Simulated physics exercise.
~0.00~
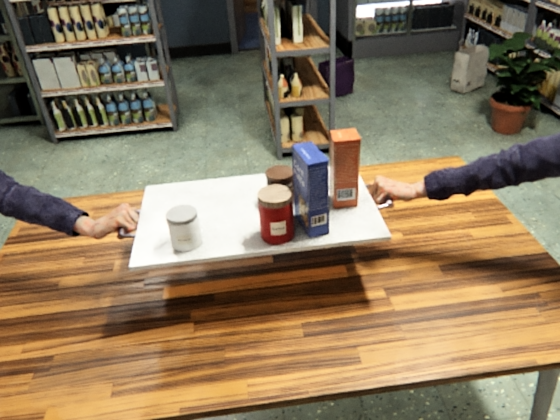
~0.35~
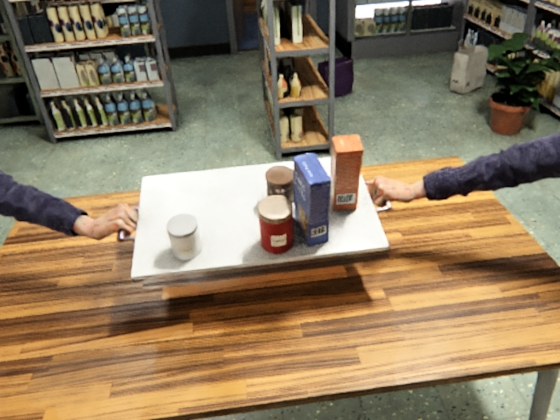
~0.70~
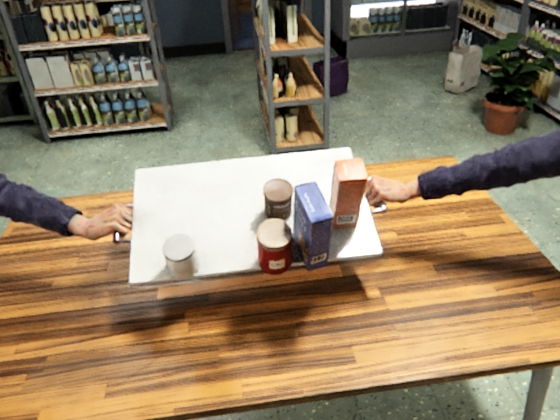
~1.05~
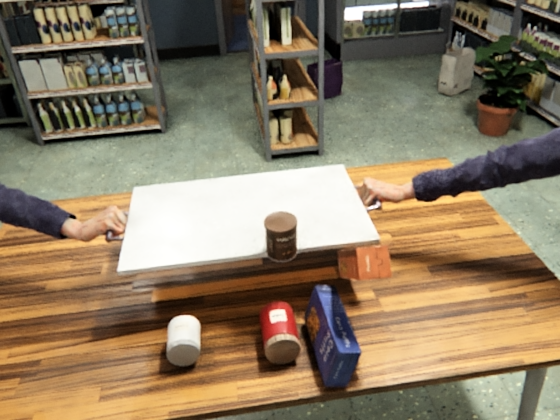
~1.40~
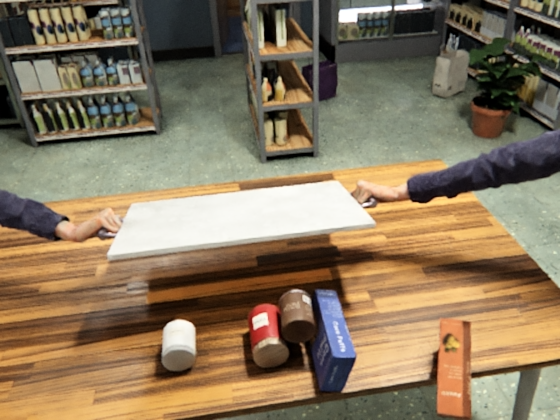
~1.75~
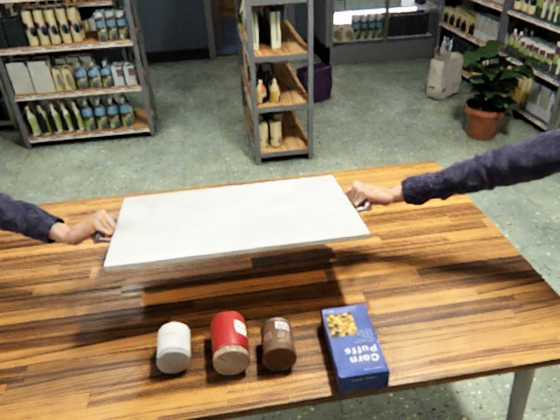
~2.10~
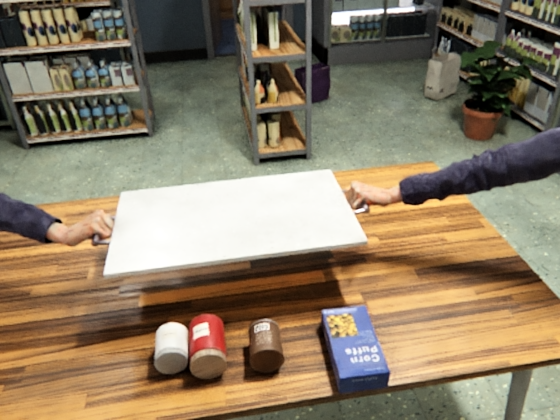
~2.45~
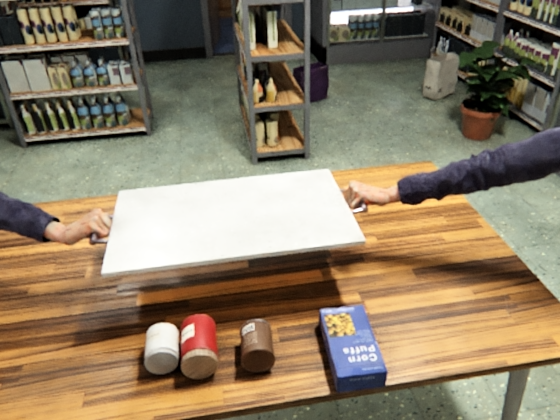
Two hands tilting a rimless white tray toward the viewer, spilling three jars and two boxes onto a striped wooden table.
